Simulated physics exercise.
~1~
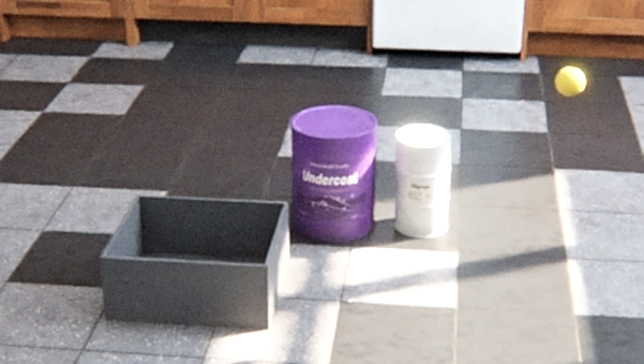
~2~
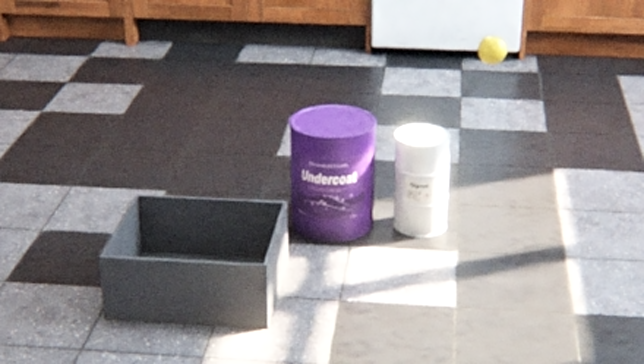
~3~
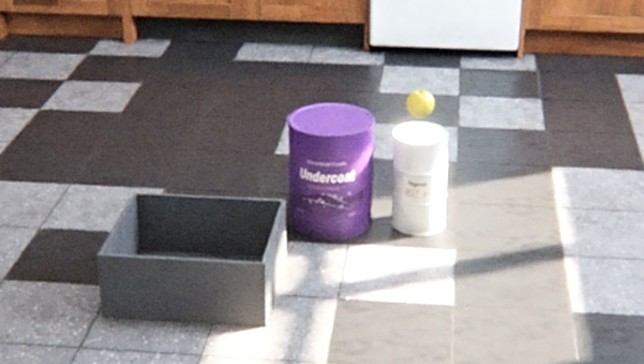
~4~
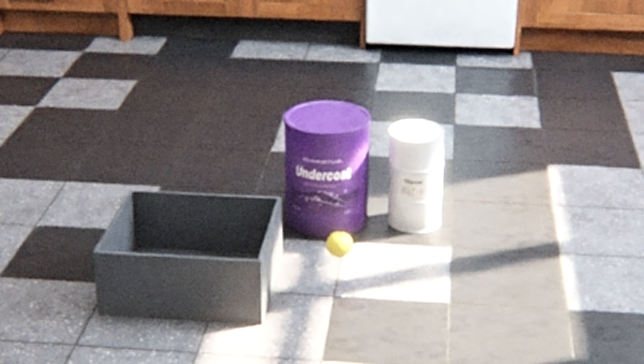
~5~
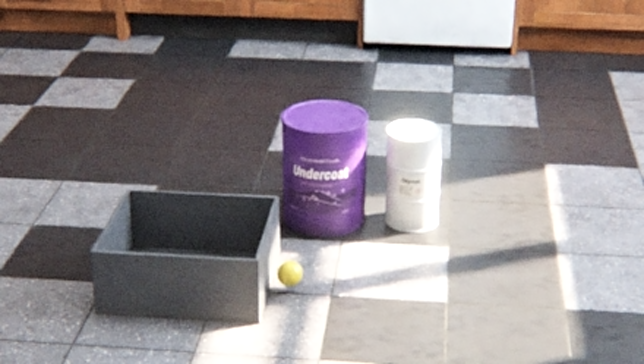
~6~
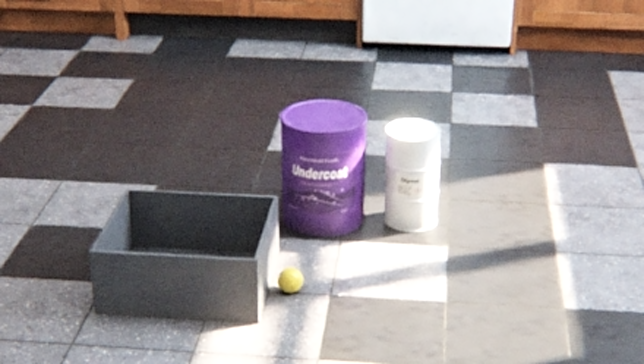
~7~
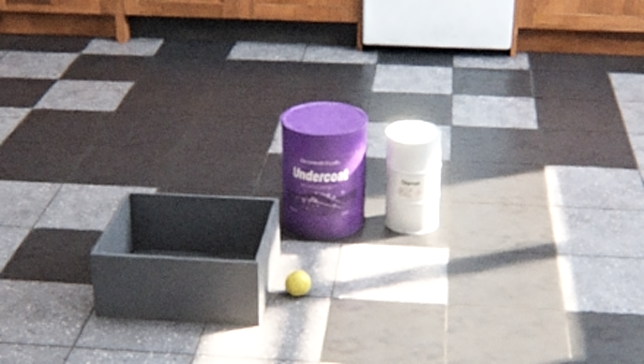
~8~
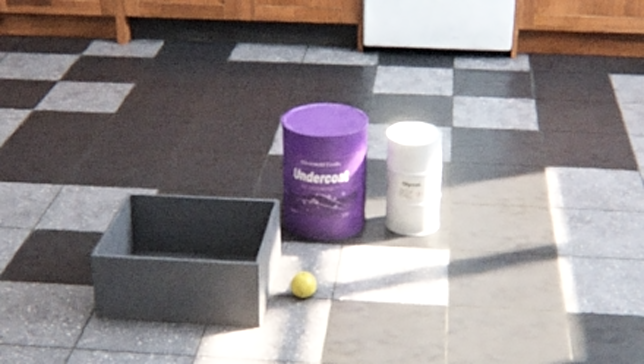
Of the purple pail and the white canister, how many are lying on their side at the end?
None of them are. The purple pail and the white canister both still stand upright at the end.
